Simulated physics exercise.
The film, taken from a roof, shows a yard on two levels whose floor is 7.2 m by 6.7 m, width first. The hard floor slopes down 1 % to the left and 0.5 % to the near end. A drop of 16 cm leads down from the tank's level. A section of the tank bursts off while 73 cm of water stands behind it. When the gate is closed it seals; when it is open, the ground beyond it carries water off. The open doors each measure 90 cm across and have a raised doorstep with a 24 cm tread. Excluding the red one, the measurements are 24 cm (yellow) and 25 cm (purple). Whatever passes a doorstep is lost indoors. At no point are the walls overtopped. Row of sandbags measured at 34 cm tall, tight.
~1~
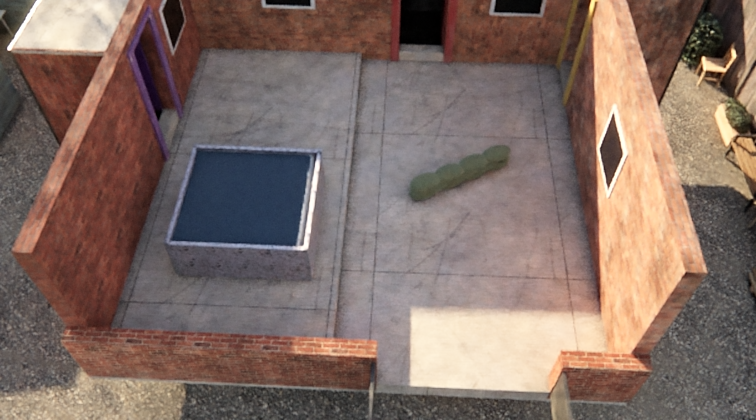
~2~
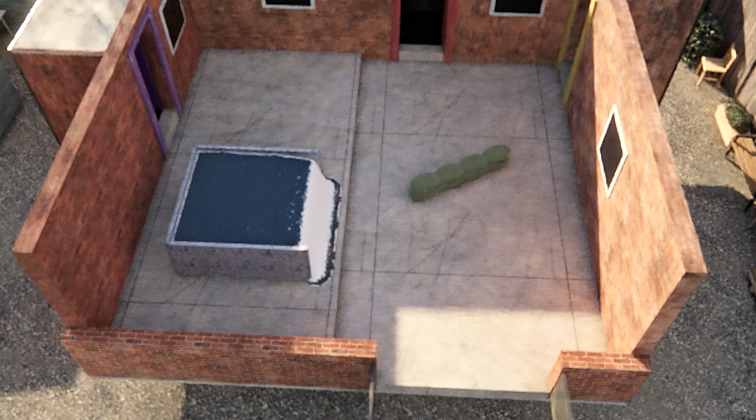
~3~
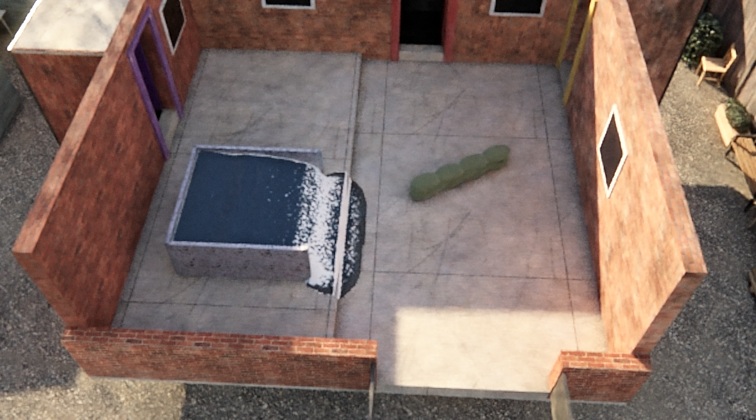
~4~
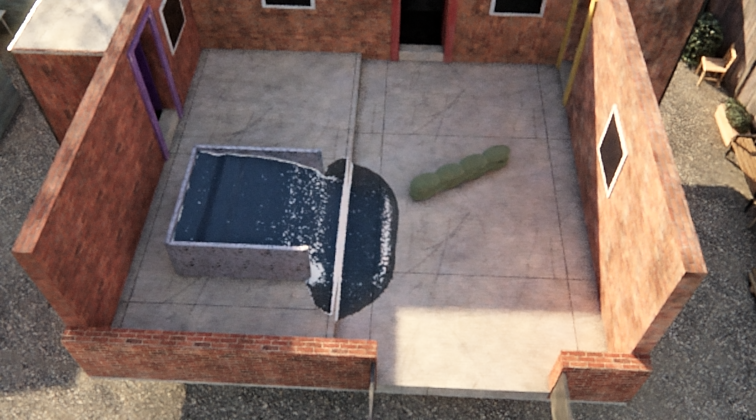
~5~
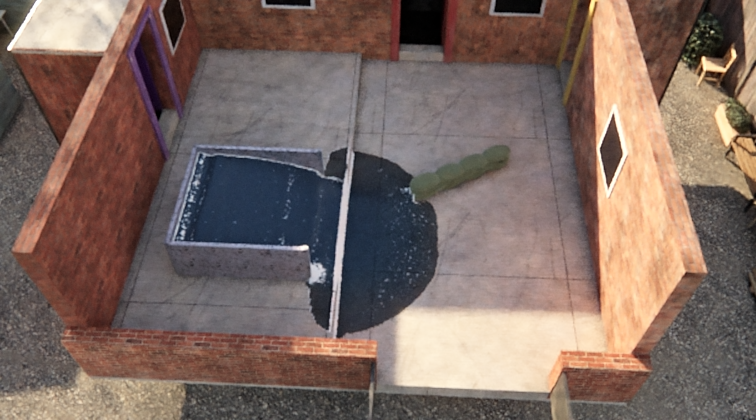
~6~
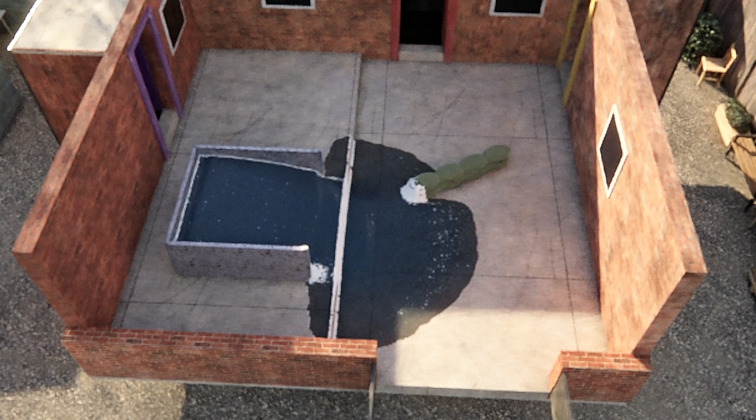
Brick-walled yard with dark water bursting from the right side of a raised tank, spilling over a step and reaching green sandbags.
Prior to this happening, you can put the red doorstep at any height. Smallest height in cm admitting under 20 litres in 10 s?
Roughly 5.5 centimetres.
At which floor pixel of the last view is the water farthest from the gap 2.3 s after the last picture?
Close to pixel (550, 65).
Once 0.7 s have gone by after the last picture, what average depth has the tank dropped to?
It averages close to 34 centimetres.
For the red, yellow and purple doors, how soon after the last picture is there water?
Arrival: Red 2.6 s, yellow 1.8 s, purple not within the 10 s.
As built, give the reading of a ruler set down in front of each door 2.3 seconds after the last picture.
In cm - red: 1, yellow: 11, purple: 0.
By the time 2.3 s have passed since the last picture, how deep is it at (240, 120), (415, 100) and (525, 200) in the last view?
Ordered as asked: 0, 2, 4 cm.
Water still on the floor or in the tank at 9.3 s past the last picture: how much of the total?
I'd say near 72 per cent is still there.
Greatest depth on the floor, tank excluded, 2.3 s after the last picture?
Around 36 centimetres.
Then, 0.7 s after the last picture water covers 35 % of the floor, deepest (40 cm) near (412, 200); it has not reached the red door.
Then, 2.3 s after the last picture water covers 55 % of the floor, deepest (36 cm) near (601, 378); it has not reached the red door.
Then, 9.3 s after the last picture water covers 60 % of the floor, deepest (14 cm) near (353, 159); 8 cm at the red door, 0 litres in over its 21 cm doorstep.
At the red door as built, the water peaked near 10 cm, 4.3 s after the last picture.
Run again over the same 10 s with other heights there, 26 litres in over 5 cm, 10 litres over 7 cm. The limit of 20 litres is kept from about 5.5 cm up.
